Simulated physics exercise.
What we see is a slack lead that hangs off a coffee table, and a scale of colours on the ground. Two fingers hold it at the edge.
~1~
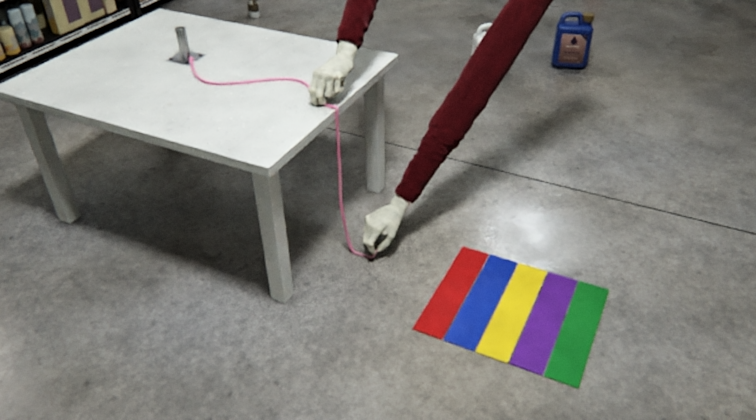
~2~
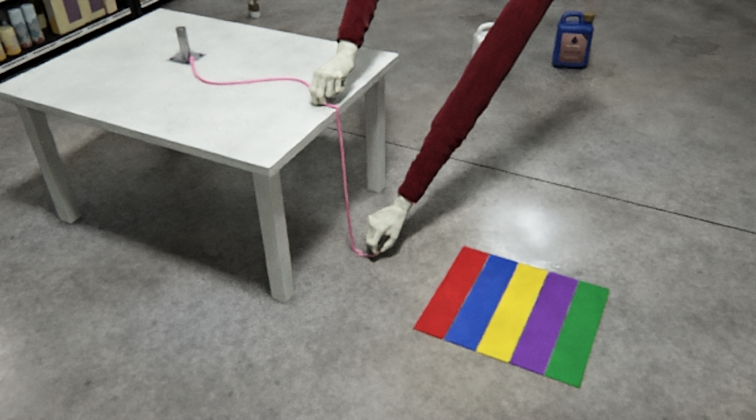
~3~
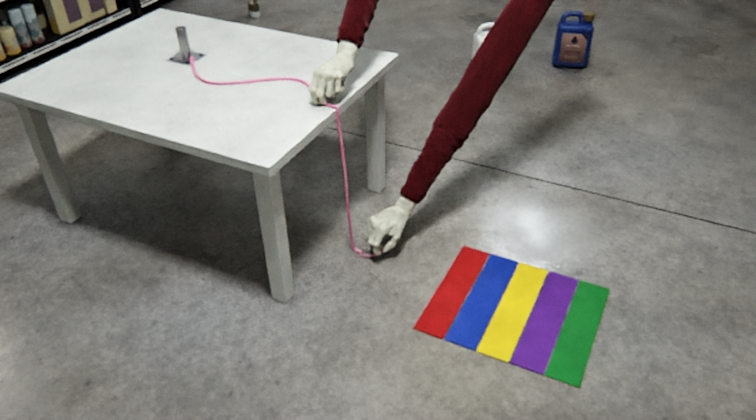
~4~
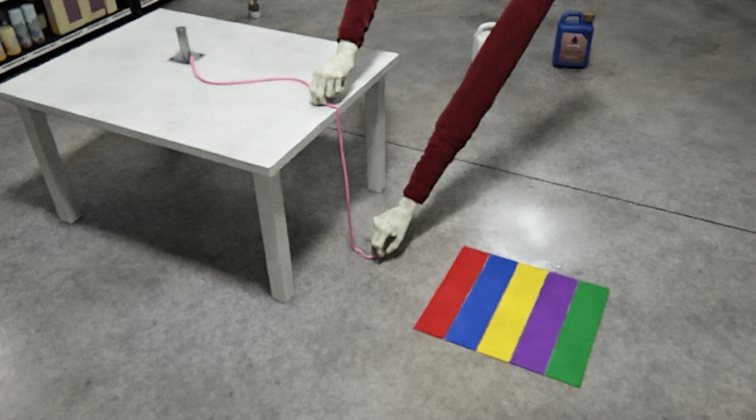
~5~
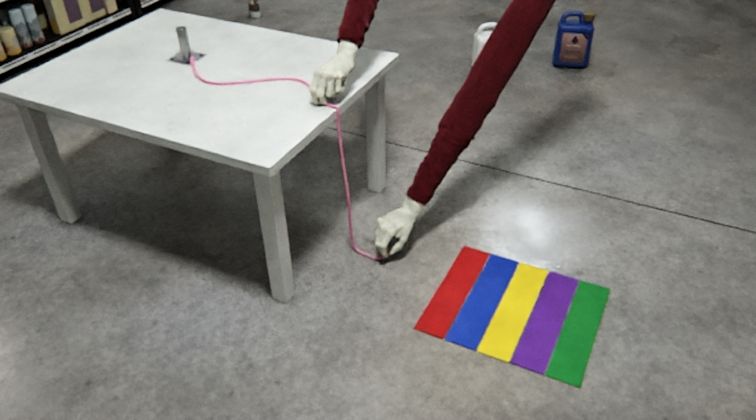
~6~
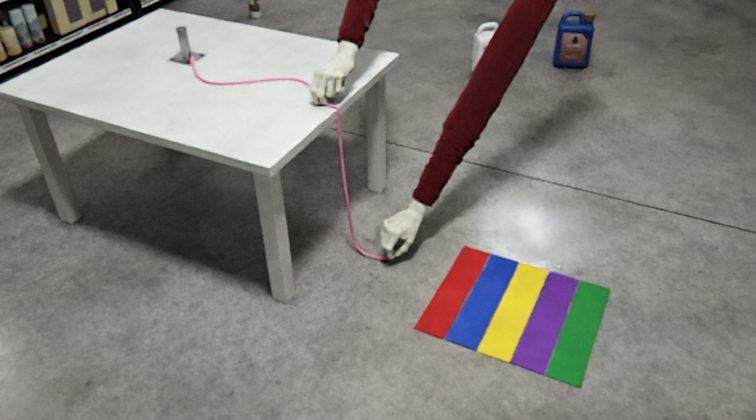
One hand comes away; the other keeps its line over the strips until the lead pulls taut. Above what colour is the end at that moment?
The end stops over the yellow strip.
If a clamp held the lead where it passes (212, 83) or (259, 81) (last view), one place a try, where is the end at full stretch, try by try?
Near (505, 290) and (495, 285).
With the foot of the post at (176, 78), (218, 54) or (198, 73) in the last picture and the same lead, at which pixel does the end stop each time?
In that order: (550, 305), (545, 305) and (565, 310).
Early on, end near (460, 276); over red.
Midway, end near (498, 288); over blue.
At the end of the slack, end near (521, 295); over yellow. It gets as far as the yellow strip.
